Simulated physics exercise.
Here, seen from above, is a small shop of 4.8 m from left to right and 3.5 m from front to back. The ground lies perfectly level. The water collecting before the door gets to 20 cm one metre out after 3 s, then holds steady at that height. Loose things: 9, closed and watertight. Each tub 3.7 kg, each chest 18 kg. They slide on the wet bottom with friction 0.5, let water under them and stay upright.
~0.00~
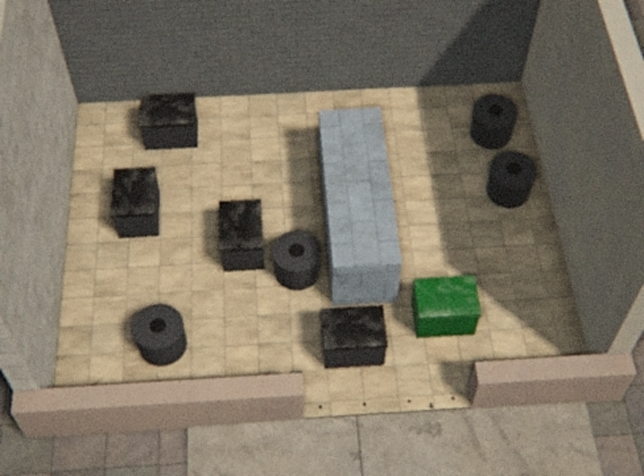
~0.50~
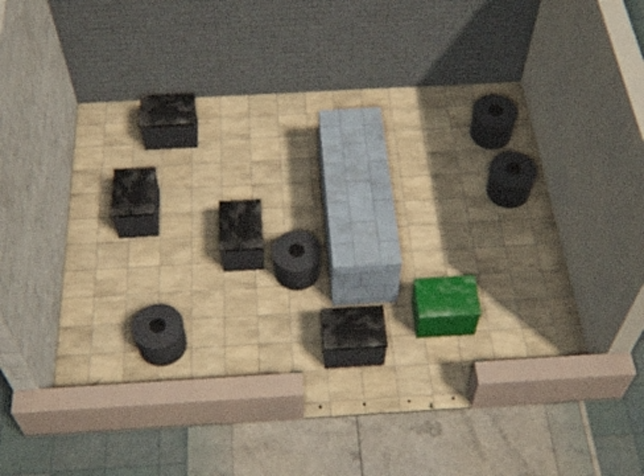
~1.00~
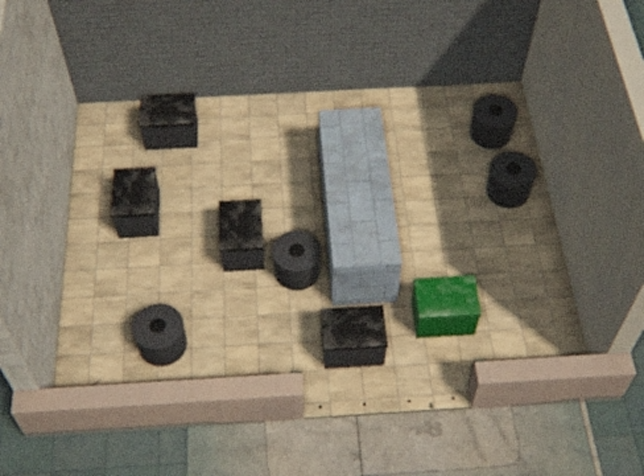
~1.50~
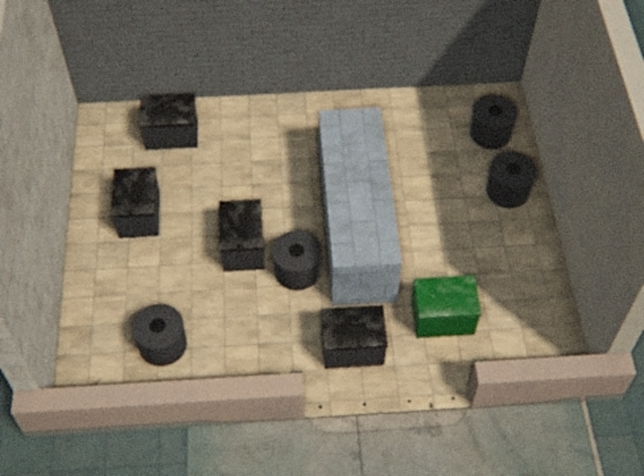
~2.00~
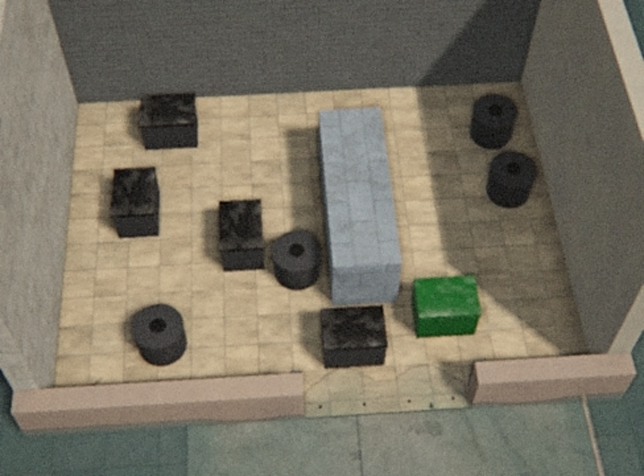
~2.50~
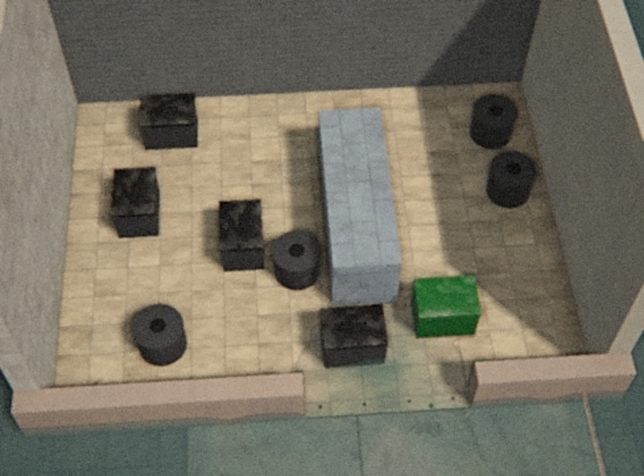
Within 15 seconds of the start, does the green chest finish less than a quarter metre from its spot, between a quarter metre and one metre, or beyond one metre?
Beyond one metre.
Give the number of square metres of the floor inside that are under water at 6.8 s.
Roughly 14 m2.
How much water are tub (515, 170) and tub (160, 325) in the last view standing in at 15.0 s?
Around 15 cm and 14 cm.
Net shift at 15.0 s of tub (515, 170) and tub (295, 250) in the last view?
Shifts: 250 cm / 120 cm.
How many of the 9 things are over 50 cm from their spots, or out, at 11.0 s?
By my reckoning, 7.
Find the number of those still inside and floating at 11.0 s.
Of them, 9.
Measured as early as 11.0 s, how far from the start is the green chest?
250 cm, give or take.
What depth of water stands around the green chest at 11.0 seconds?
About 13 cm.
After 3.5 s the green chest is near (457, 283), 0.2 m from its start, aground; 0 afloat.
After 6.8 s the green chest is near (519, 142), 1.9 m from its start, aground; 4 afloat.
After 11.0 s the green chest is near (455, 84), 2.5 m from its start, afloat; 9 afloat.
After 15.0 s the green chest is near (205, 100), 3.2 m from its start, afloat; 9 afloat.
